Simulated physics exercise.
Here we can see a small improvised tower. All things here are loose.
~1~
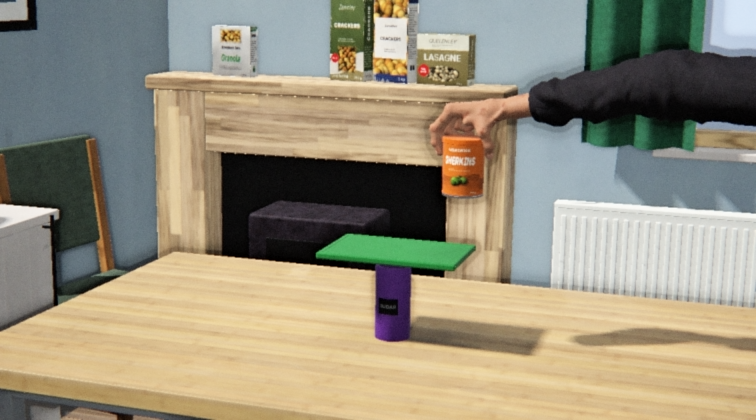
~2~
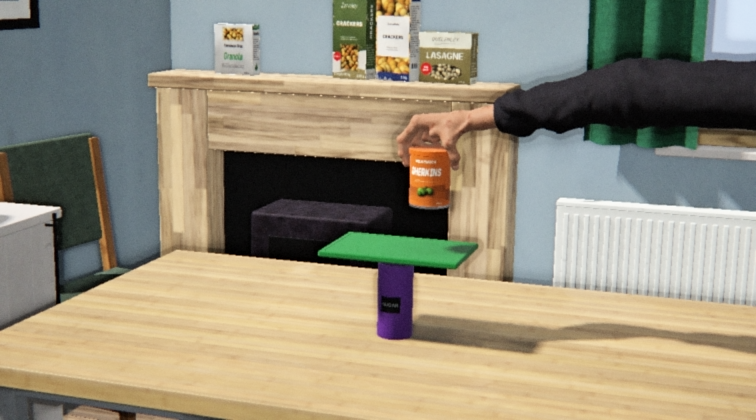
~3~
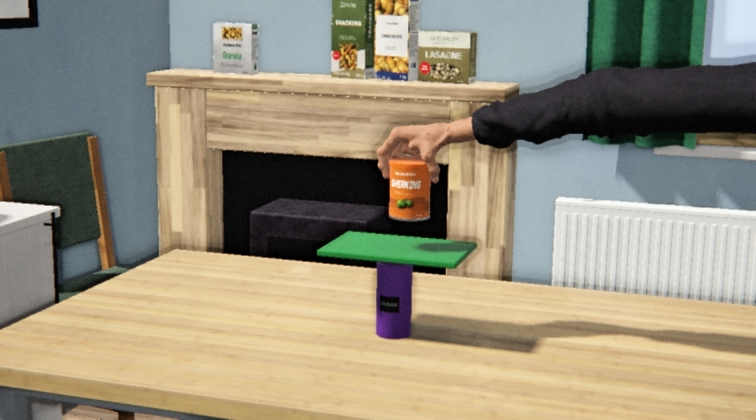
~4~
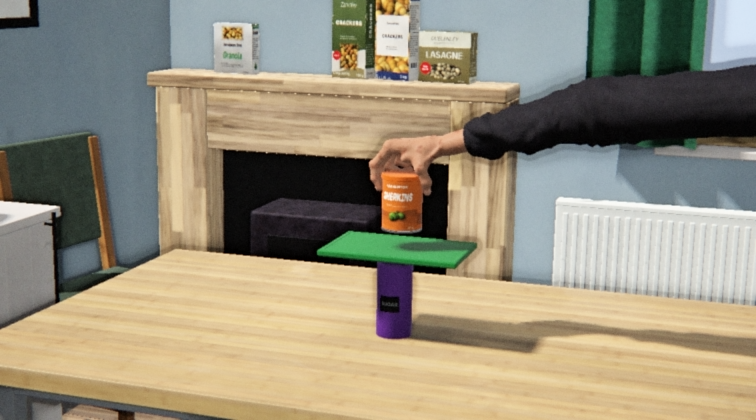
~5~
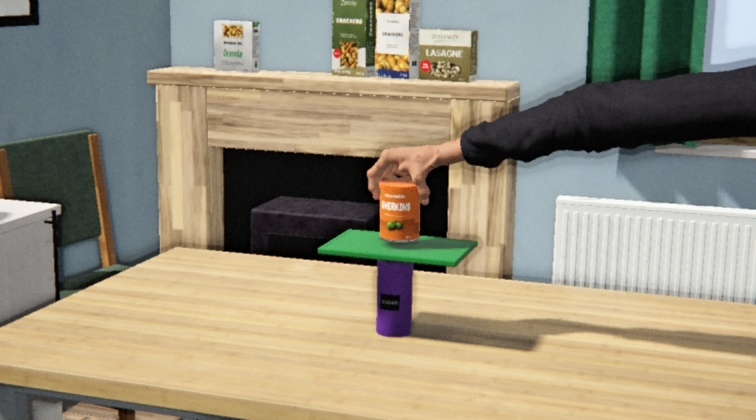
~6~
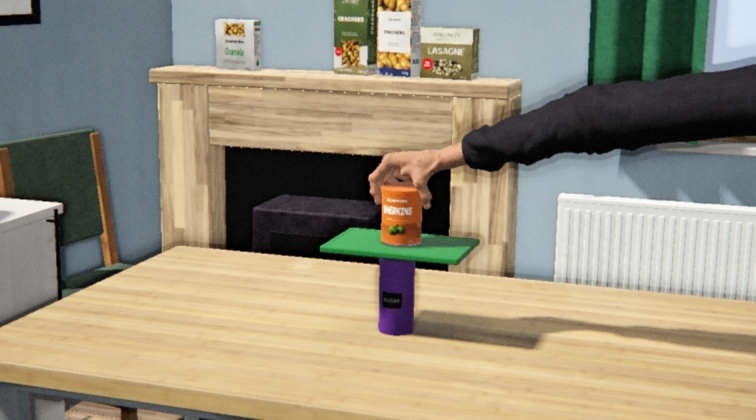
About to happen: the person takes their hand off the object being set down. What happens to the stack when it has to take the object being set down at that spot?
The stack is secure.
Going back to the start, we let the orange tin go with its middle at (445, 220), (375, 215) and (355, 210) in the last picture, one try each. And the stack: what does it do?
Try one: Collapse; try two: Stable; try three: Collapse.
Then, 0.50 s past the last view, nothing moves.
Then, 1.30 s past the last view, orange tin resting near (402, 215).
Finally, all 3 still in place. Final places as the last picture's camera would see them, orange tin near (402, 215). The stack holds.
